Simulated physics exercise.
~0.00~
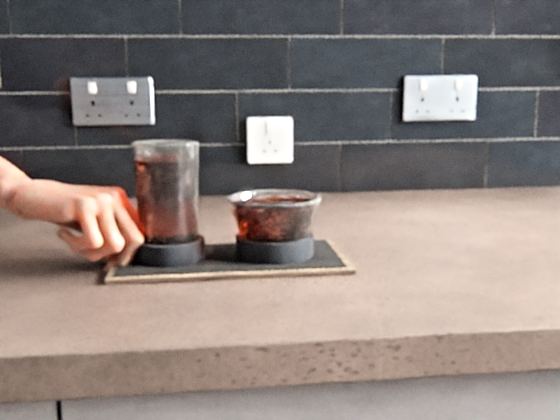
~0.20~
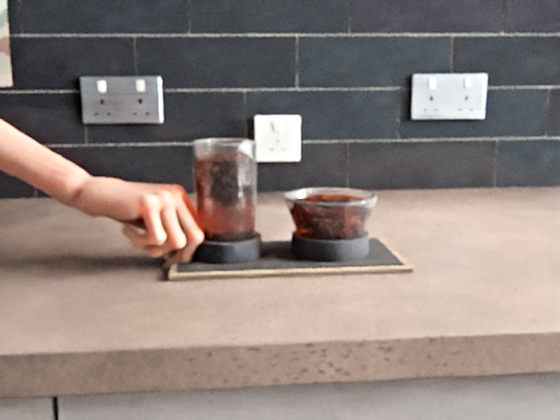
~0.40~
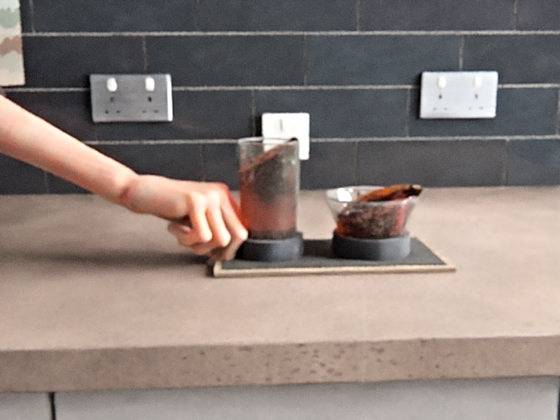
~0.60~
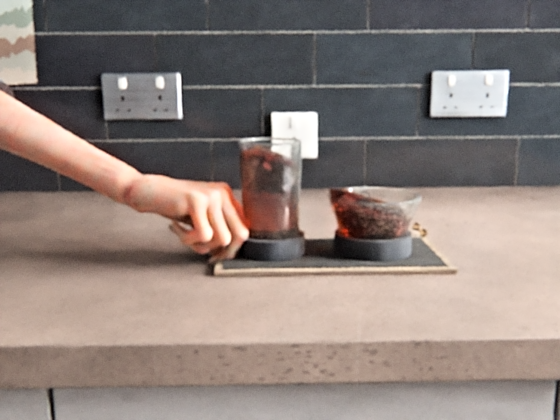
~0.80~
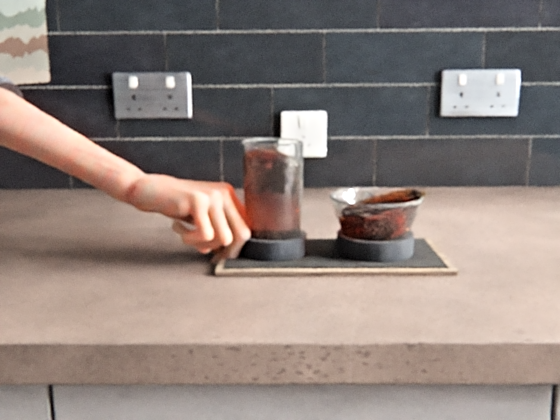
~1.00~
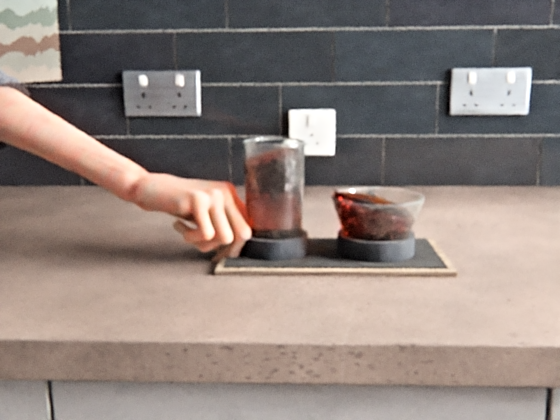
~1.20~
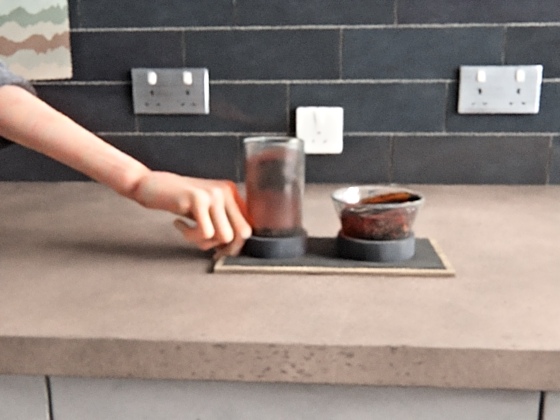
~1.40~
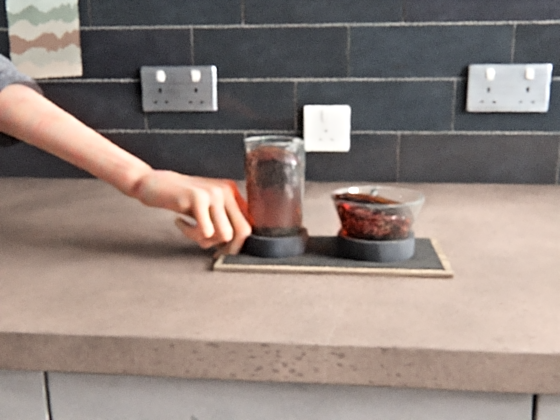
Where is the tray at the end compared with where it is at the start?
At the start the tray is left of the middle of the view, and by the end it is farther right along the countertop, a little right of the middle.
At the start, a hand at the left edge of a dark tray moves it to the right along a brown countertop, with a slim glass and a teacup of reddish-brown tea standing in dark holders. The tray glides on past the wall sockets, then stops abruptly. The tea surges up the right side of both vessels, and a little slops over the teacup's right rim. It then swings back and rocks more gently while the hand stays at the tray's edge. By the end, the tray is still, with both vessels upright and tea left in each.
